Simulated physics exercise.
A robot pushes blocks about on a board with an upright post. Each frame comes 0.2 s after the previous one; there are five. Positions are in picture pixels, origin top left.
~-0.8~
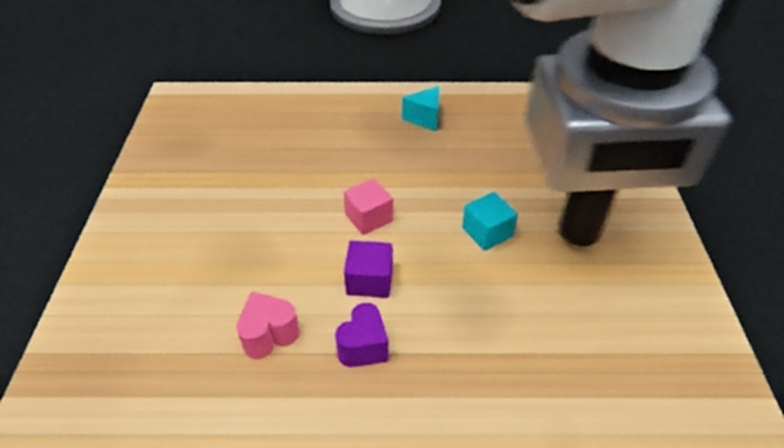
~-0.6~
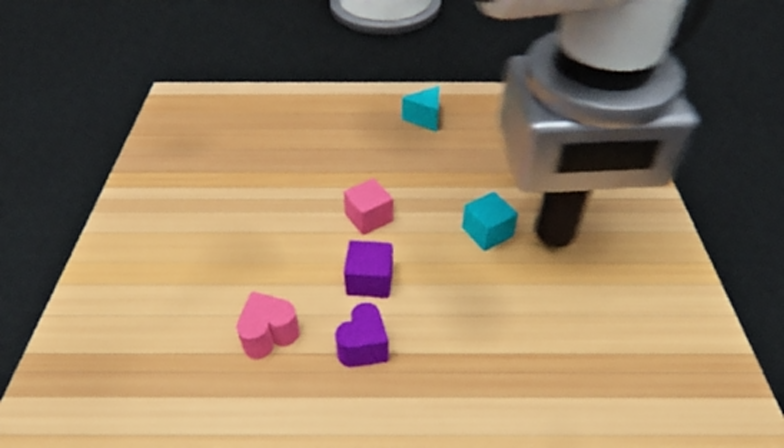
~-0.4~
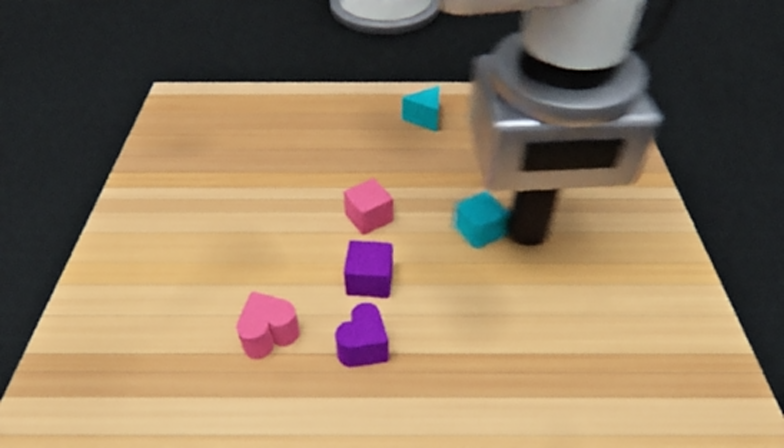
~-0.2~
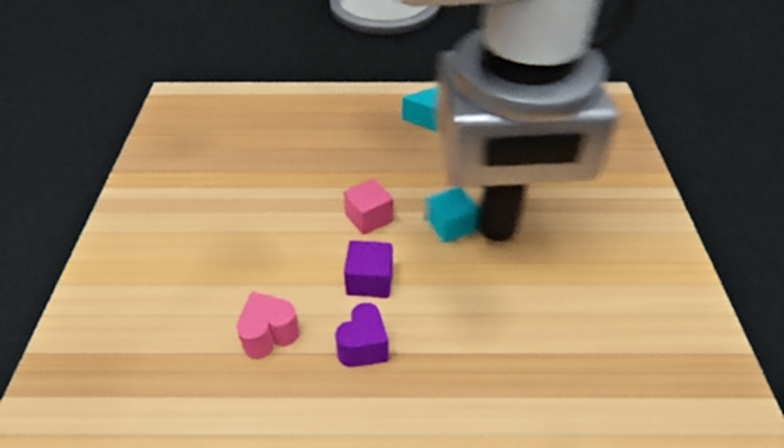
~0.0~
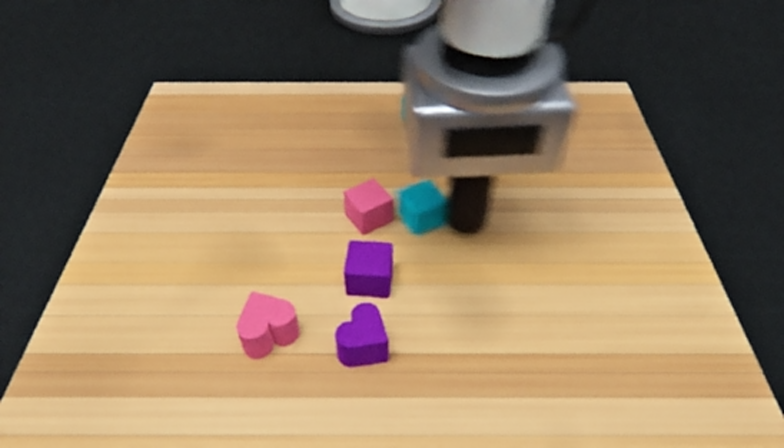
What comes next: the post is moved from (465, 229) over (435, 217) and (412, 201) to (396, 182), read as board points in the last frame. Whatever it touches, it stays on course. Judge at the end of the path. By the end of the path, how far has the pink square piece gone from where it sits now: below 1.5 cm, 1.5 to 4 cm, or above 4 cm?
The middle band: 1.5 to 4 cm.
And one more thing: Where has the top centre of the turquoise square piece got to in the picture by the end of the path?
It ends at (361, 171).
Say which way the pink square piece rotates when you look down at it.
Seen from above, its turn is counter-clockwise.
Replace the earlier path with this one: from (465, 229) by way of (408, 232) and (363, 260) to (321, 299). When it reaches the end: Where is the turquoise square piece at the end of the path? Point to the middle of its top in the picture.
If I read the scene right, the answer is (376, 187).
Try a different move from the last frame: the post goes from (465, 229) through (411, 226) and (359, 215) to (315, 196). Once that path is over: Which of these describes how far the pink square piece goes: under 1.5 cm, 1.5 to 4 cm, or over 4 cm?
My prediction: Over 4 cm.
On the path given first. Halfway along, post at (421, 200); pink square piece at (340, 196), turned 15° anticlockwise; turquoise square piece at (377, 183), turned 20° anticlockwise.
At the end, post at (396, 172); pink square piece at (335, 197), turned 30° anticlockwise; purple square piece not moved; turquoise square piece at (361, 171), turned 75° anticlockwise.
